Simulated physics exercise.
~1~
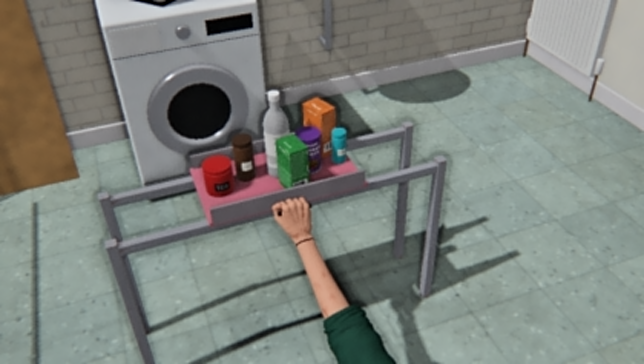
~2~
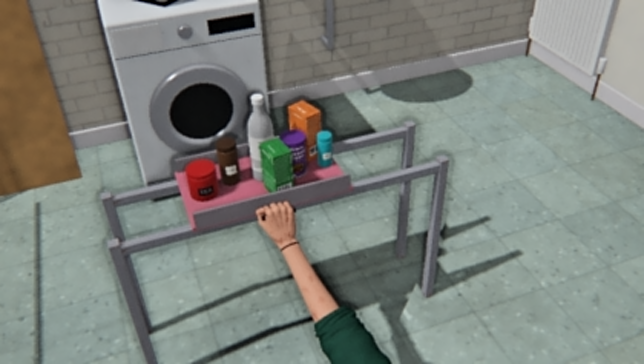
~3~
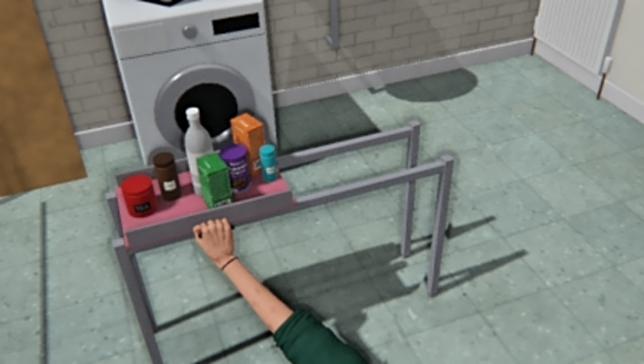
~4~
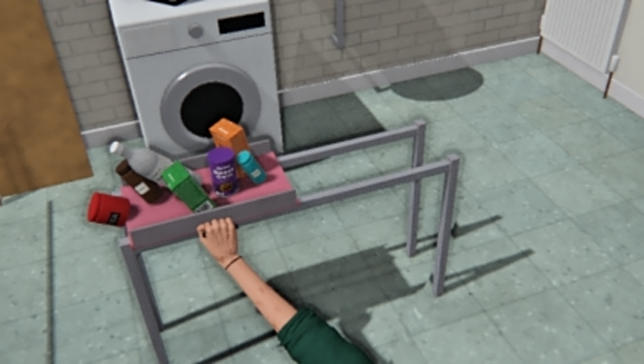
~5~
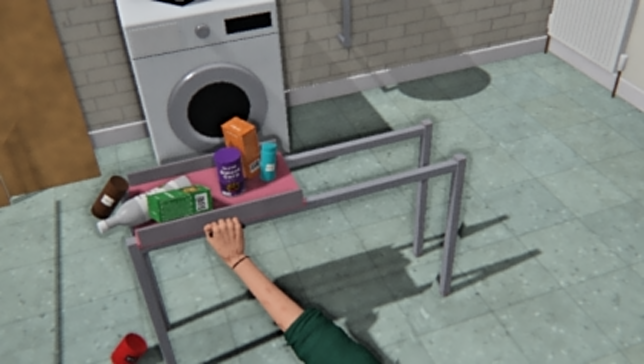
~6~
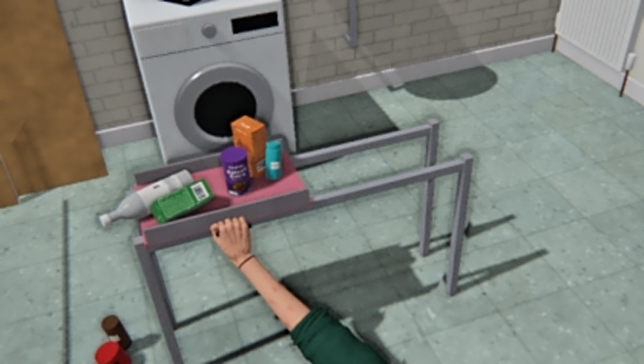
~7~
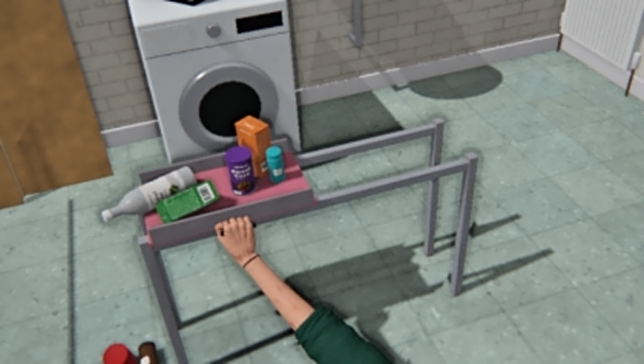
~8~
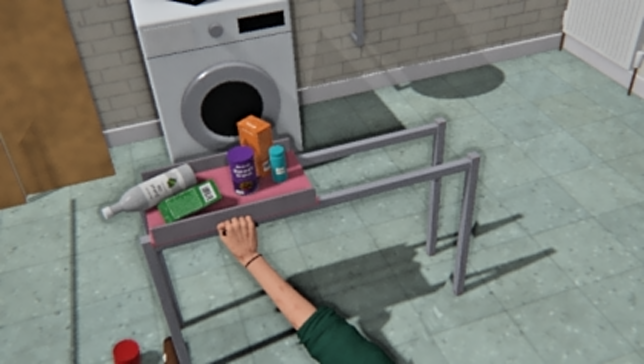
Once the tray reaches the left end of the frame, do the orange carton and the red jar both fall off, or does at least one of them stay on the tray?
One of them stays on. The red jar falls to the floor, but the orange carton remains standing on the tray.
